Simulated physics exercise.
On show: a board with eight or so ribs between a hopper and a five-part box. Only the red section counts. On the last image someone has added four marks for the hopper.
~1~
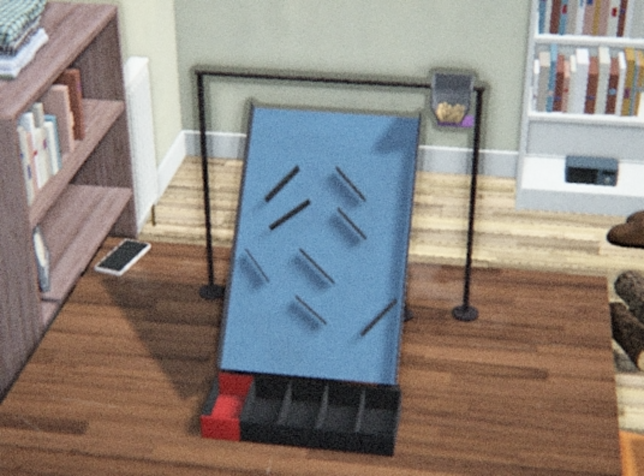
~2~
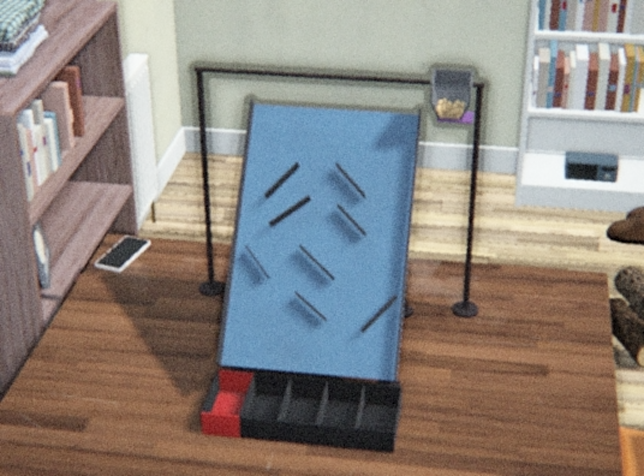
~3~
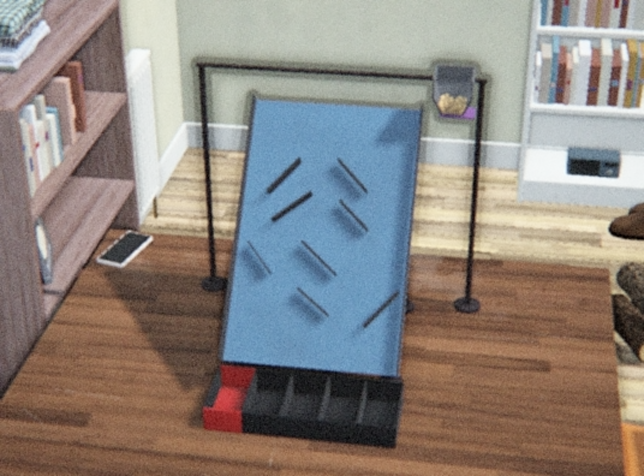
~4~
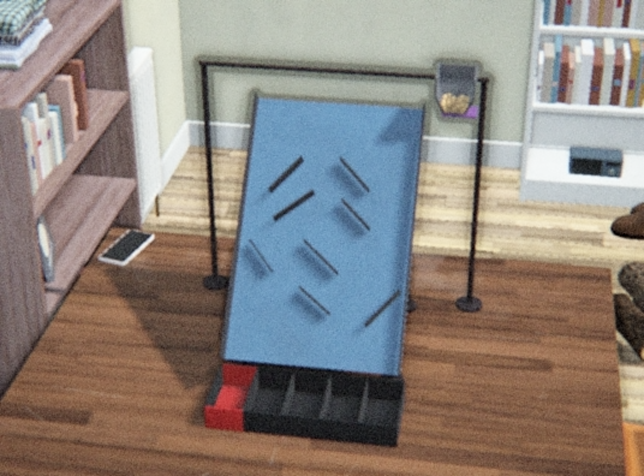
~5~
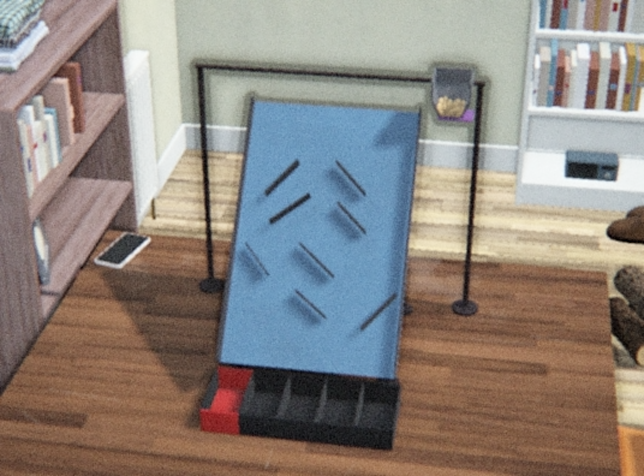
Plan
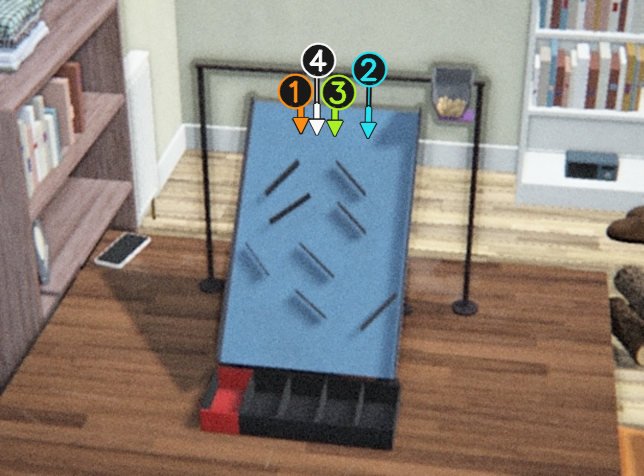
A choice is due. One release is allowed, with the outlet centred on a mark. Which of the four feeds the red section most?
1 works best here.
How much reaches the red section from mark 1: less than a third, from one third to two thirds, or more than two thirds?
Mark 1 gives from one third to two thirds.
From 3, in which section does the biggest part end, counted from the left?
The fourth from the left.
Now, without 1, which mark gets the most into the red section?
The answer is 4.
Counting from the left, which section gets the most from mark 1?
The first.
On the marked copy, mark 1 meets the board at (300, 127); mark 2 meets the board at (368, 132); mark 3 meets the board at (334, 130); mark 4 meets the board at (316, 128).
If 1 is chosen, about a third in the red section, about half in other sections, a small part outside the box.
If 2 is chosen, none in the red section, nearly all in other sections, a stray few outside the box.
If 3 is chosen, a small part in the red section, most in other sections.
If 4 is chosen, about a quarter in the red section, about two thirds in other sections, a stray few outside the box.
